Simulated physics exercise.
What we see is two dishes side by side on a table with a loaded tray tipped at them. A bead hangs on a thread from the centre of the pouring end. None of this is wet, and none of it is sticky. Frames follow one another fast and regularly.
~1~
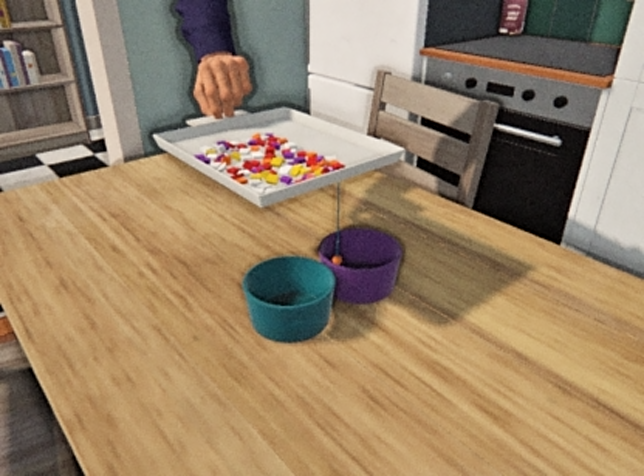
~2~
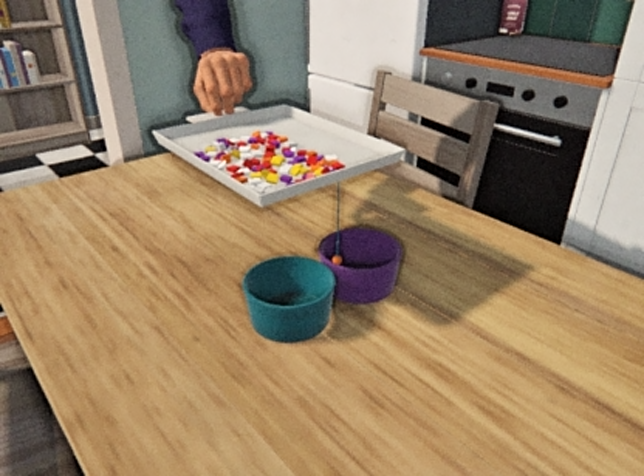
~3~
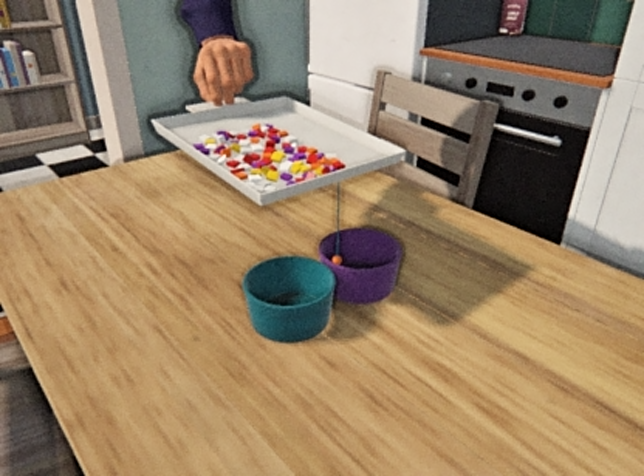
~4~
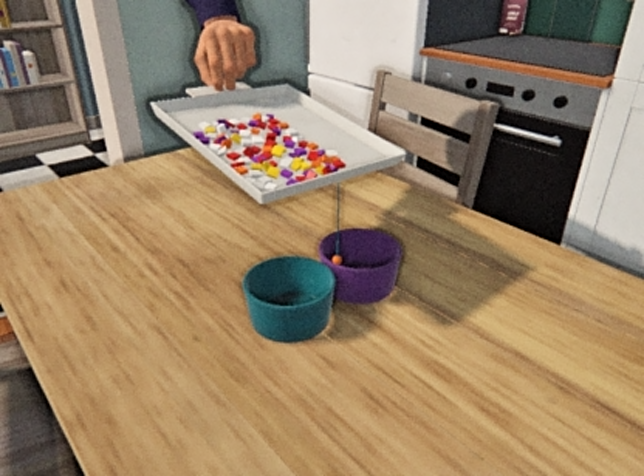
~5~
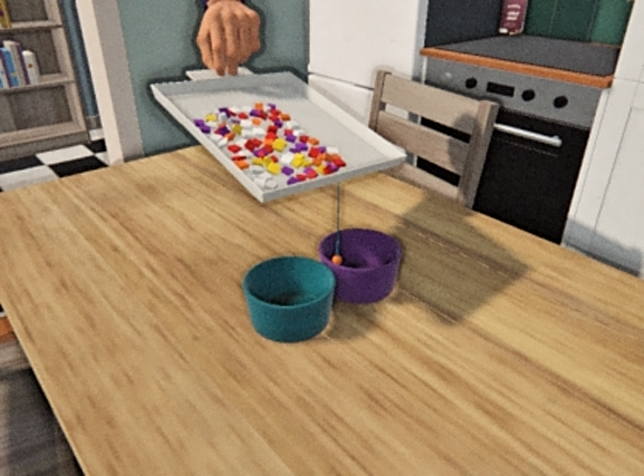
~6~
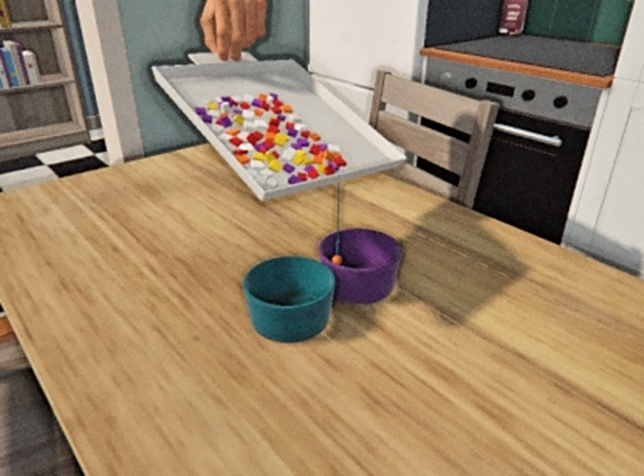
A white tray of colourful mosaic tiles, held at its far end by a hand, tilts gradually more steeply as that end rises above a teal dish and a purple dish on a wooden table, while a hanging orange bead stays still.
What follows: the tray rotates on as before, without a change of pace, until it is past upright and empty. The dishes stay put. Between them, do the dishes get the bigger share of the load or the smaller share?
Most of what falls will come down outside the dishes.
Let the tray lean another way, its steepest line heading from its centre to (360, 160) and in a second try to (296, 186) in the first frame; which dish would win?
In the first case it's the one on the right, in the second the one on the left.
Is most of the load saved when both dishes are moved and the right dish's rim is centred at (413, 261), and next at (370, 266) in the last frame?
A majority, then a majority.
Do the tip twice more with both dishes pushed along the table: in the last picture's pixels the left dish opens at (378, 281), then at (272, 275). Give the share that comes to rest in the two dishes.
I'd say about 60 percent, followed by about 0 percent.
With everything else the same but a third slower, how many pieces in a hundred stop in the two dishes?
I'd say near 20 per cent.
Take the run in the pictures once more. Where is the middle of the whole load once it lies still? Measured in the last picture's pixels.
Once nothing moves, the middle sits near (385, 313).
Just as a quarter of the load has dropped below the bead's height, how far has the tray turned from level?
That would be about 90 degrees from level.
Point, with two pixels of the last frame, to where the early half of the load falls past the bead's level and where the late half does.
The early half goes through (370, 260), the late half through (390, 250).
Soon after the last picture, tray tipped steeply; nearly all on the tray; a stray few in the air.
A little later, tray tipped past a quarter turn; a small part on the tray; a stray few in the left dish; about a quarter in the right dish; about a third outside both; about a third in the air.
Later still, tray tipped past a quarter turn; a stray few in the left dish; about a quarter in the right dish; about two thirds outside both.
At rest, tray tipped past a quarter turn; a stray few in the left dish; about a quarter in the right dish; about two thirds outside both.
